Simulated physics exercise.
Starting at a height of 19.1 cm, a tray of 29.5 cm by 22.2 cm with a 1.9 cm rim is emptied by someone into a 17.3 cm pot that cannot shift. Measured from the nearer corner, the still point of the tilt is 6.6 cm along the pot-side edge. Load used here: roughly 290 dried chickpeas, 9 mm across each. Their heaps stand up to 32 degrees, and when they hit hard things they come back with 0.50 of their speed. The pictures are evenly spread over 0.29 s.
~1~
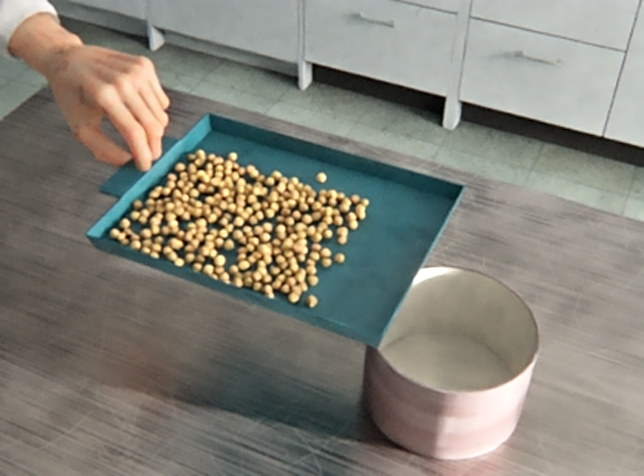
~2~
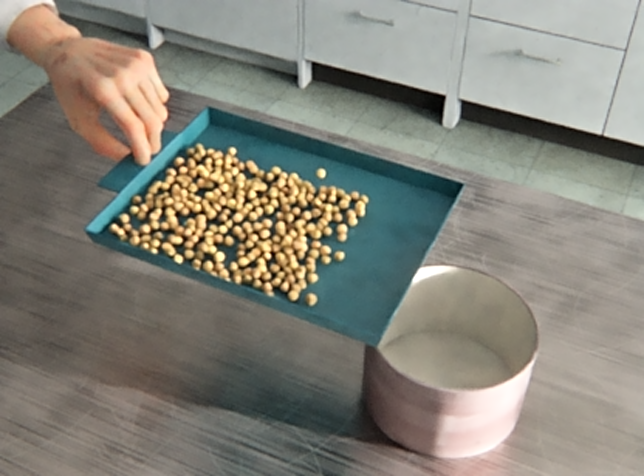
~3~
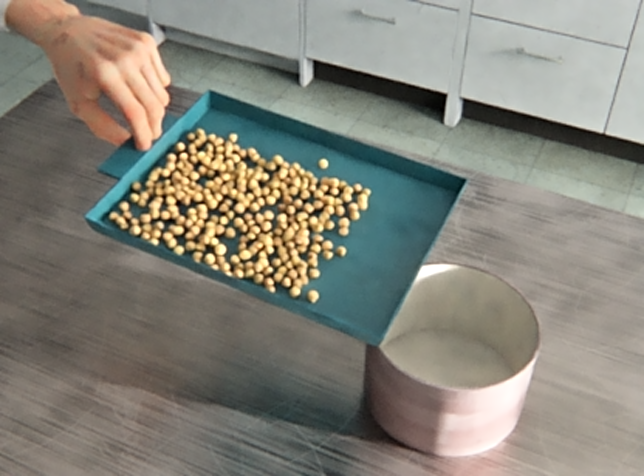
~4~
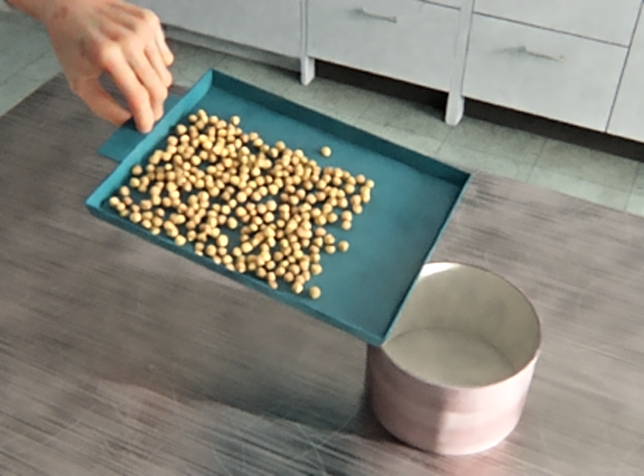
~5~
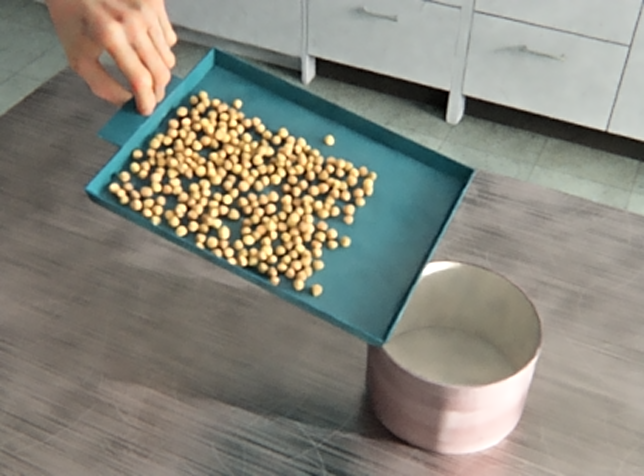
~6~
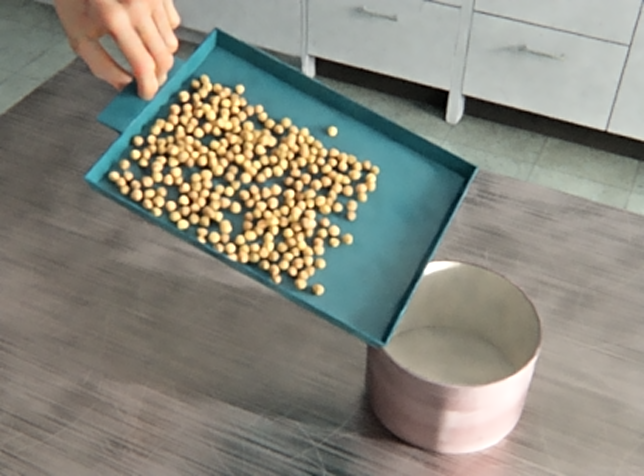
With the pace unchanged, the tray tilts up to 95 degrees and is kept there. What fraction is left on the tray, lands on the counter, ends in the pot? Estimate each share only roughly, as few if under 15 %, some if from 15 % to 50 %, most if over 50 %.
Roughly: Left on the tray few, counter most, pot few.
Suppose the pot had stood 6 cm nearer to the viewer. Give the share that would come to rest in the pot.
Share in pot: Approx. 75 %.
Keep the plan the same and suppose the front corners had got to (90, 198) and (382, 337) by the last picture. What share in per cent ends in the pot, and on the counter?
You'd end with pot at 0 and counter at 100.
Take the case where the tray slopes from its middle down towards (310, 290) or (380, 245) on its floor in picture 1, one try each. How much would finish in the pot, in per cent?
First try: About 0 percent; second try: About 75 percent.
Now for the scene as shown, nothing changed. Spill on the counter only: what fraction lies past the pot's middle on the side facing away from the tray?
60 per cent.
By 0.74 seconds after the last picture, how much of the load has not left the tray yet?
Estimate: Near 65 in a hundred.
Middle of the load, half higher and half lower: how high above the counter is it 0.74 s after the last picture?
Some 18 cm above the counter.
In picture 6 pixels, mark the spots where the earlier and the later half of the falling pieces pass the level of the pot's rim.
Roughly (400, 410) to begin with, later roughly (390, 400).
Then, 0.45 s after the last picture, tilt 56 degrees; the tray holds 100 %, the pot 0 %.
Then, 0.74 s after the last picture, tilt 80 degrees; the tray holds 65 %, the pot 0 %.
Then, 1.14 s after the last picture, tilt 95 degrees; the tray holds 5 %, the pot 5 %.
In the end, tray 0 %, counter 95 %, pot 5 %.
